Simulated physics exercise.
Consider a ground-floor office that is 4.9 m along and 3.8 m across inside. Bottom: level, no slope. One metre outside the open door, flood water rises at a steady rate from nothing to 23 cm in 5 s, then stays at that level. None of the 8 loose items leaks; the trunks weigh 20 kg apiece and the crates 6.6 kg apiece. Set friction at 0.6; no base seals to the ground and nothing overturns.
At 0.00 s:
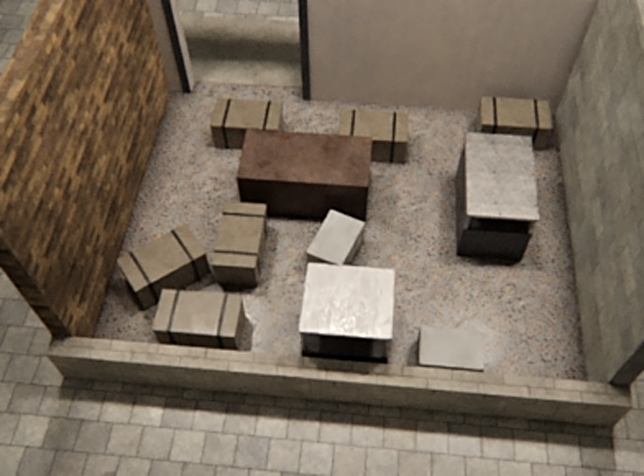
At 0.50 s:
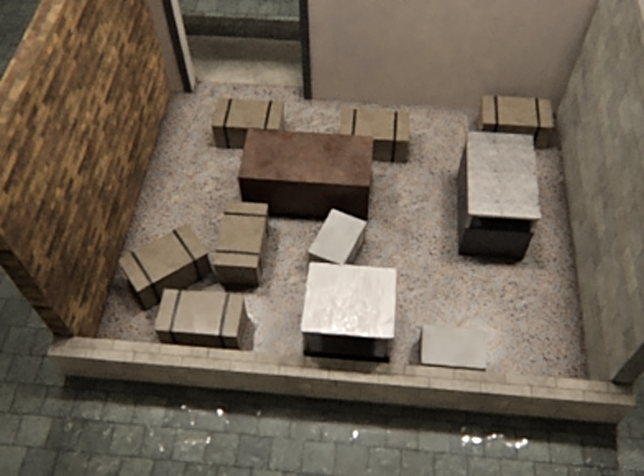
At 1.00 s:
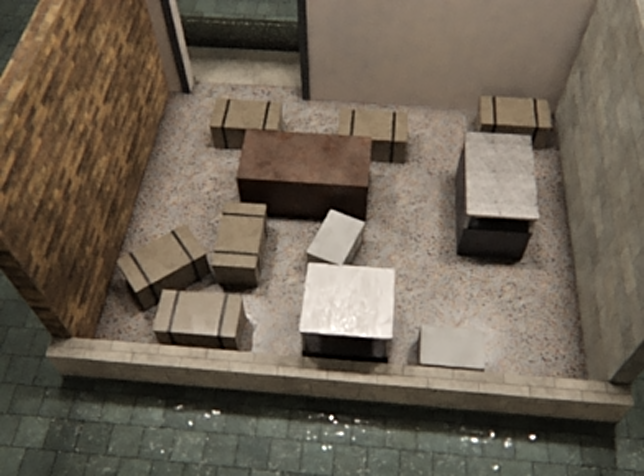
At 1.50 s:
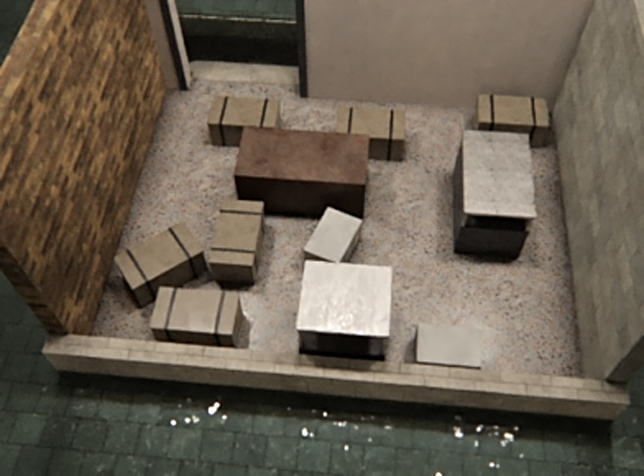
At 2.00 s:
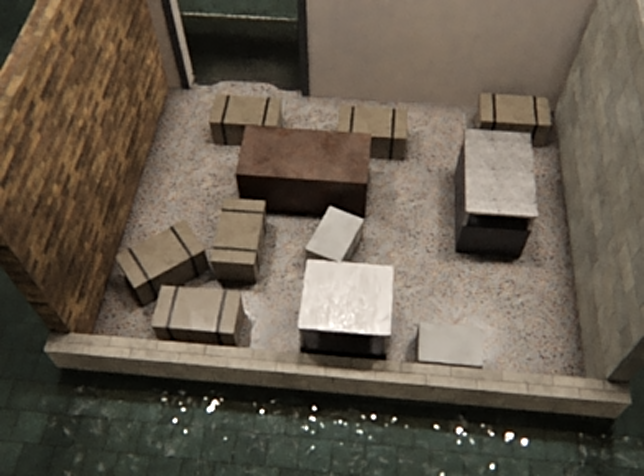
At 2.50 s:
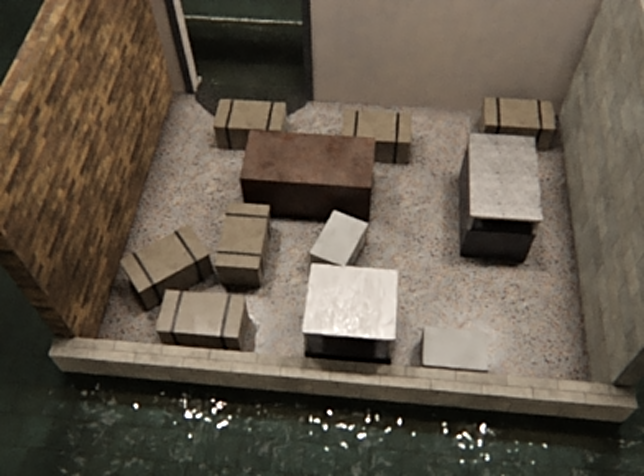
Dark water rises over the paving outside the walled room while the boxes inside stay still.
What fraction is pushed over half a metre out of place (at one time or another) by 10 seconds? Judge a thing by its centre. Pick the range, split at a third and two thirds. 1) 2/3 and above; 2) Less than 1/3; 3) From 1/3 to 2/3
(1) 2/3 and above.
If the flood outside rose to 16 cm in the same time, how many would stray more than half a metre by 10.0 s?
Then 4 of them.
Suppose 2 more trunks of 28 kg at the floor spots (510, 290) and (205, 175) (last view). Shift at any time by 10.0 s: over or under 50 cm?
Taking them in order, the first is below the threshold and the second is above the threshold.
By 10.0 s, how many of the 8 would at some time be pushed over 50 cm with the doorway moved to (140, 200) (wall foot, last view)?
Then the count would be 3.
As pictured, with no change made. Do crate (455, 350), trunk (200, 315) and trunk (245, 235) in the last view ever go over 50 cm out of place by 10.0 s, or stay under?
In turn: Below the mark, above the mark, above the mark.
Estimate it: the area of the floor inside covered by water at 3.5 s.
Somewhere about 1.5 m2, give or take.
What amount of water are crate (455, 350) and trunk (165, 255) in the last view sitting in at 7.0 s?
Around 0 cm and 10 cm.
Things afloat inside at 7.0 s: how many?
At that point I count 1.
After 3.5 s 0 of 8 are over 50 cm from their spots; 0 afloat.
After 4.5 s 0 of 8 are over 50 cm from their spots; 0 afloat.
After 7.0 s 2 of 8 are over 50 cm from their spots; 1 afloat.
After 10.0 s 6 of 8 are over 50 cm from their spots, and 6 have been at some point; 8 afloat.
